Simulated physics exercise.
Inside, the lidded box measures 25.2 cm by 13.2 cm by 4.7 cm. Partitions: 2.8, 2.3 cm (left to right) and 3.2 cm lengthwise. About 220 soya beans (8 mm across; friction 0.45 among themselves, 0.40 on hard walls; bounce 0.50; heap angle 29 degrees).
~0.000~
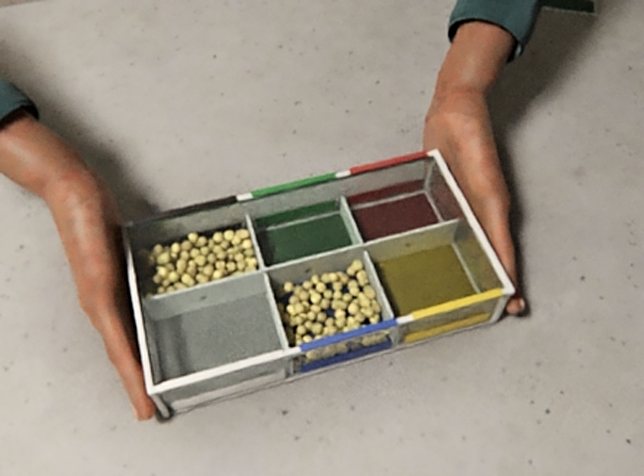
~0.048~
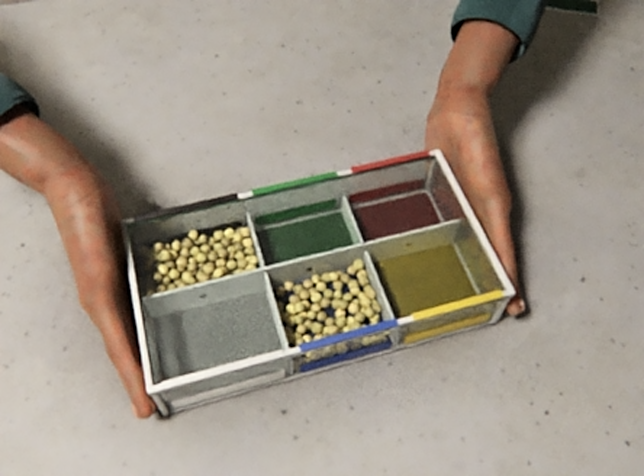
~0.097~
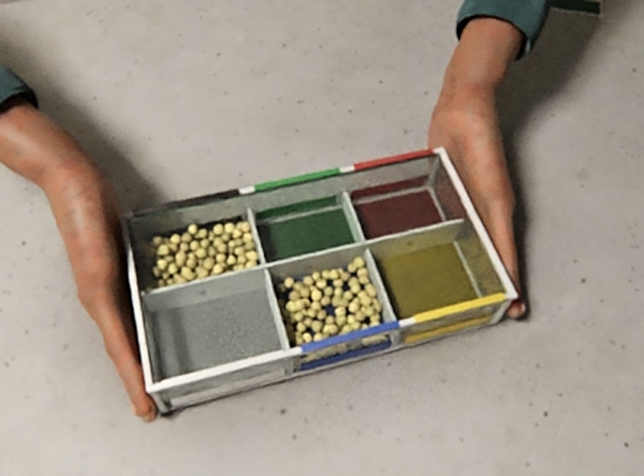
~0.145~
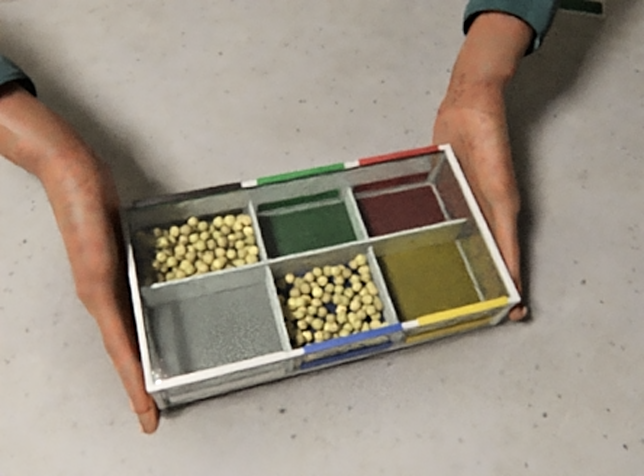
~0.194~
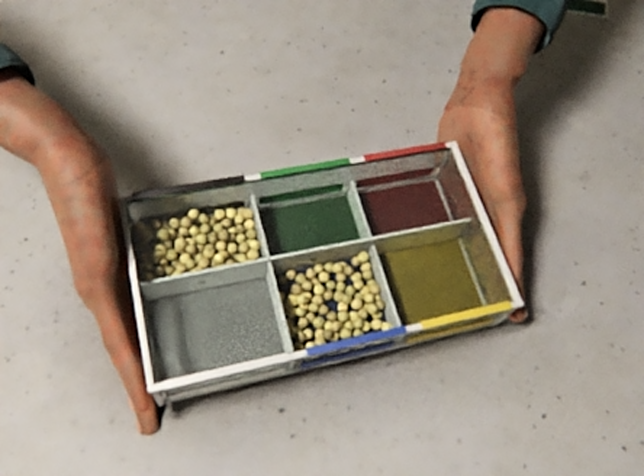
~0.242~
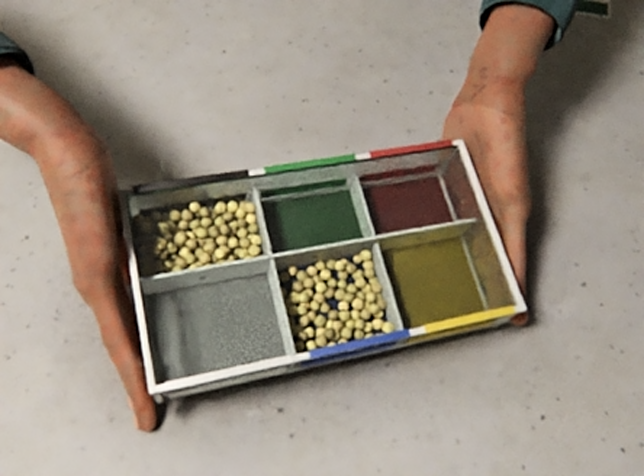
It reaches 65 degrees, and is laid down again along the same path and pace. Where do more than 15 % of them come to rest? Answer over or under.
Red: Under, blue: Over, green: Under, yellow: Under, white: Under, black: Over.
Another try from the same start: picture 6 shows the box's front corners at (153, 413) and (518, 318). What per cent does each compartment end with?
Red 0; blue 40; green 0; yellow 0; white 5; black 55.
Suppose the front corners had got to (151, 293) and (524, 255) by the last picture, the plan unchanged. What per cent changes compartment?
In that case some 10 per cent.
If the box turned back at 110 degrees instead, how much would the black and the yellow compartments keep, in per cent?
Black 30; yellow 30.
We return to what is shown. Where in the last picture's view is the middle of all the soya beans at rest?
Near (255, 282).
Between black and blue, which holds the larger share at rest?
The black one has more.
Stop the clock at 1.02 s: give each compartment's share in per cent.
Red 0, blue 40, green 0, yellow 0, white 0, black 60.
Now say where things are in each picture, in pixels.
The first picture shows box tilt 0 degrees, front corners at (154, 388) and (507, 289); blue 40 %, black 60 %.
The second picture shows box tilt 1 degrees, front corners at (154, 387) and (507, 291).
The third picture shows box tilt 3 degrees, front corners at (153, 386) and (509, 294).
The fourth picture shows box tilt 6 degrees, front corners at (154, 385) and (512, 298), lowest corner right front.
The fifth picture shows box tilt 10 degrees, front corners at (154, 385) and (515, 302), lowest corner right front.
The sixth picture shows box tilt 14 degrees, front corners at (156, 386) and (518, 306), lowest corner right front; blue 40 %, black 60 %. The box's pace is about 75 degrees a second.
After 1.02 s, tilt 65 degrees; blue 40 %, black 60 %.
After 1.54 s, tilt 28 degrees; blue 40 %, white 5 %, black 55 %.
After 2.12 s, tilt 0 degrees; blue 40 %, white 5 %, black 55 %.
In the end, at 2.6 s, red 0 %, blue 40 %, green 0 %, yellow 0 %, white 5 %, black 55 %.
